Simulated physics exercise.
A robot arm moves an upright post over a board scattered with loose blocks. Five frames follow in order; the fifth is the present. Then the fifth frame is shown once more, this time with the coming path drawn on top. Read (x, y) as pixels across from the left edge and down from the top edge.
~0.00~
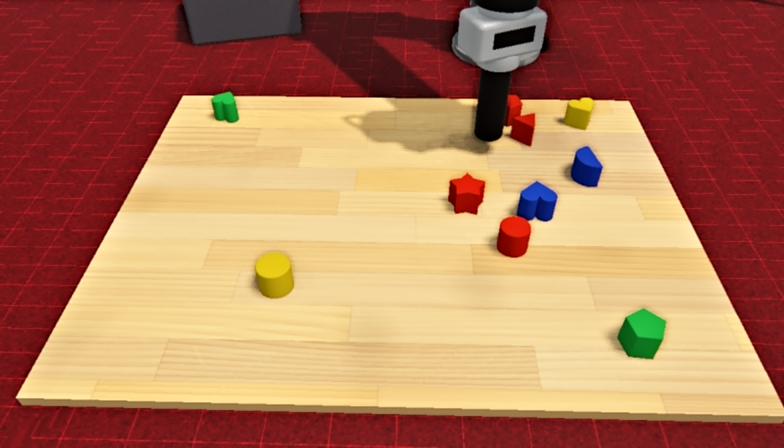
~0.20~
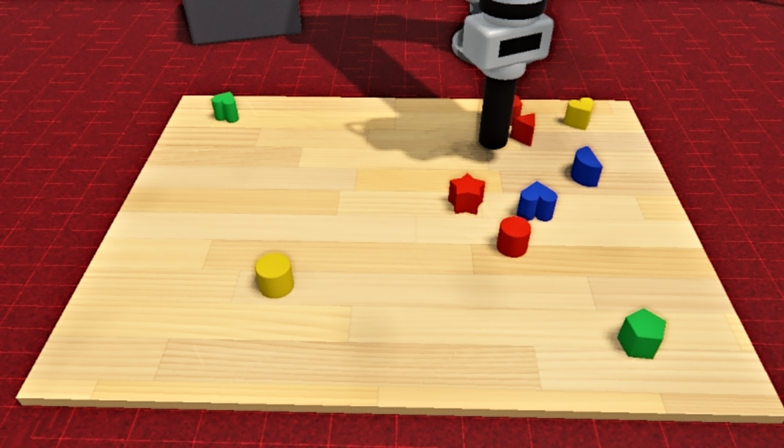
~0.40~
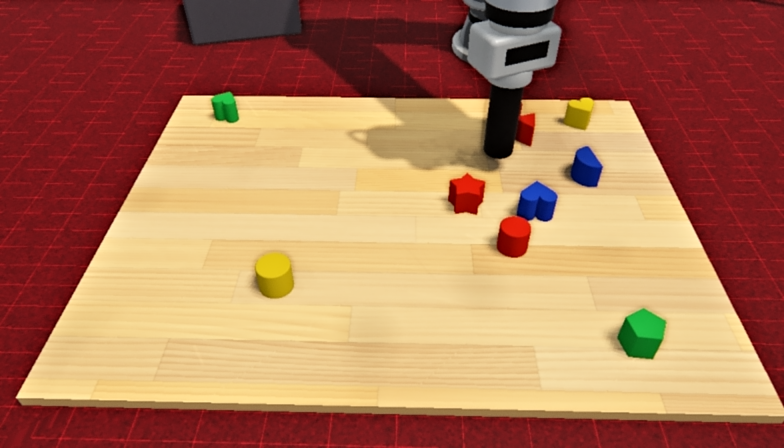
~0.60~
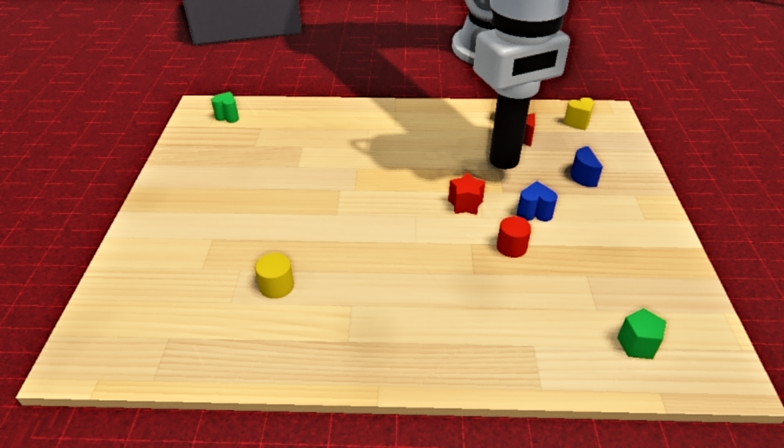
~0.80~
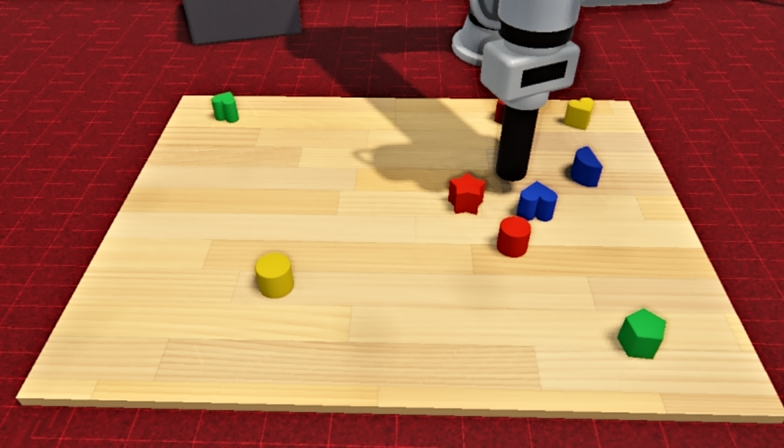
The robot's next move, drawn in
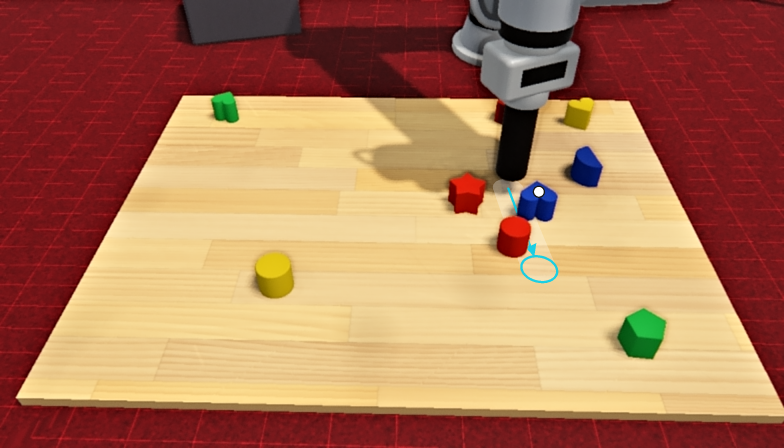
Over a wooden board of scattered blocks, a robot arm moves its black post slightly toward the blue heart.
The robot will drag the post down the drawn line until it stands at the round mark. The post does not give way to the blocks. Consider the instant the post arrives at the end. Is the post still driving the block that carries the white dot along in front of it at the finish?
No, that is not how it ends up.
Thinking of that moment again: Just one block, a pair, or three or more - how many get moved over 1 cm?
The answer will be two.
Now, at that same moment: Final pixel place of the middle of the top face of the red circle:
In the picture, that point is around (511, 251).
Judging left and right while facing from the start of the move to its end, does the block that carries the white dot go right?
No, that is not how it ends up.
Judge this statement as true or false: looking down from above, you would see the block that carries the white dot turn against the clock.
Answer: True.
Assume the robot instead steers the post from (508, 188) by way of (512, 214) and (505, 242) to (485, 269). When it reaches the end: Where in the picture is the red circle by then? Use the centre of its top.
It should be at (514, 267) by then.
Path on the board, from (508, 188) to (539, 269); the dot is on the blue heart.
On the path given first. One third of the way, post (520, 198); blue heart (550, 203), turned 25° anticlockwise.
Two thirds of the way, post (531, 224); red circle (514, 235); blue heart (561, 213), turned 65° anticlockwise.
At the end, post (543, 254); red star in place; red circle (511, 251); blue heart (561, 213), turned 65° anticlockwise.
